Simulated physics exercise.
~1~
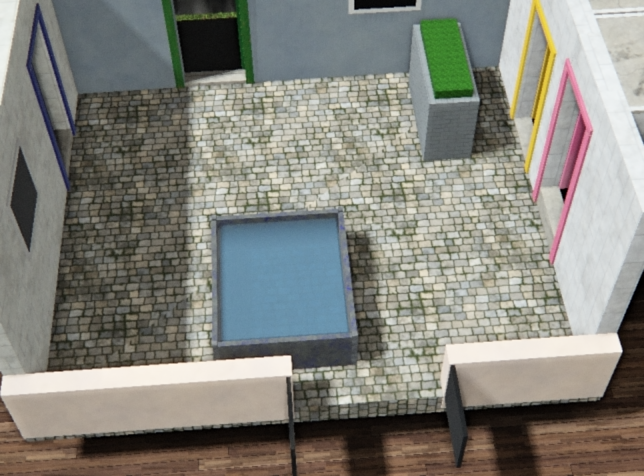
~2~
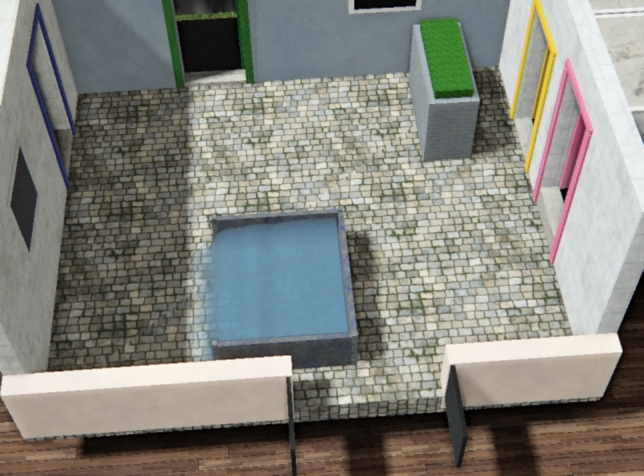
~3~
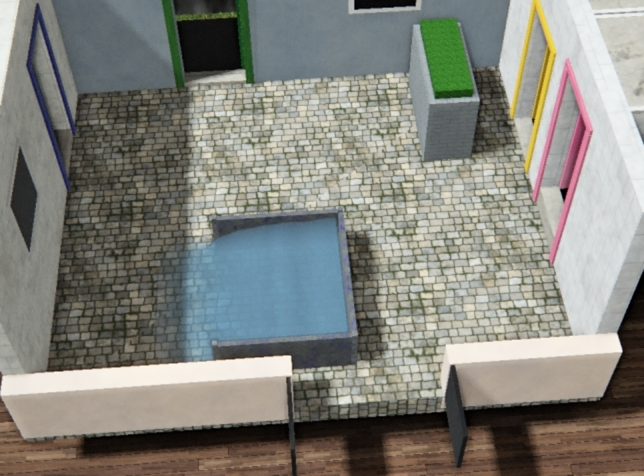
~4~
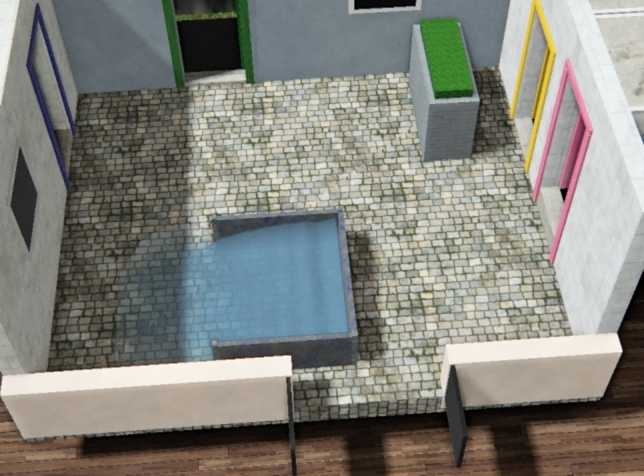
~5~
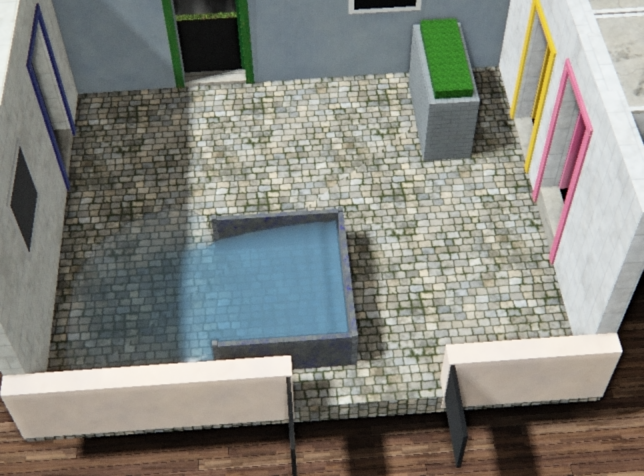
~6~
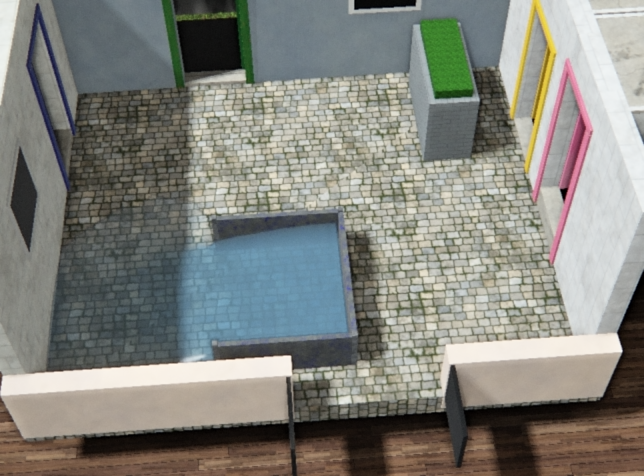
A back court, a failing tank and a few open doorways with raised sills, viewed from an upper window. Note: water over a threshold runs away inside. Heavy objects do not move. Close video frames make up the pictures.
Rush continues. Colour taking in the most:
Green.
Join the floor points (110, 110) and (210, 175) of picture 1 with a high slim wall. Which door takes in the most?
Biggest inflow: The blue one.
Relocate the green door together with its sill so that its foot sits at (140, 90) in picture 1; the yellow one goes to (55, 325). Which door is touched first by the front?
That would be the one in yellow.
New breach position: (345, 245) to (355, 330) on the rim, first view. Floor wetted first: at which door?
The pink one.
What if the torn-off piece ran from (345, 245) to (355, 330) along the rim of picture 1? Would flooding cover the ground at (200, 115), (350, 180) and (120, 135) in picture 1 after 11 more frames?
The first spot is left untouched, the second is left untouched, the third is left untouched.
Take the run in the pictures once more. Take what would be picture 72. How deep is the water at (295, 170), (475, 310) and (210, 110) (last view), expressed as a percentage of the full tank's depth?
The depth comes out near 6, 4 and 10 per cent.
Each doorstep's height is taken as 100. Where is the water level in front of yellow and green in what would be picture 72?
Readings, in sequence: 30 percent and 80 percent.
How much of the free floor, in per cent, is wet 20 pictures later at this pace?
It should be close to 40 %.
A moment on, water covers 20 % of the floor; green door not reached, pink door not reached, yellow door not reached, blue door not reached.
Next, water covers 25 % of the floor; green door not reached, pink door not reached, yellow door not reached, blue door wet at the sill, nothing in.
Then, water covers 40 % of the floor; green door wet at the sill, nothing in, pink door not reached, yellow door not reached, blue door wet at the sill, nothing in.
Later, water covers 60 % of the floor; green door some in, pink door not reached, yellow door not reached, blue door wet at the sill, nothing in.
In the end, water covers 95 % of the floor; green door some in, pink door wet at the sill, nothing in, yellow door wet at the sill, nothing in, blue door wet at the sill, nothing in; the green door has let in the most.
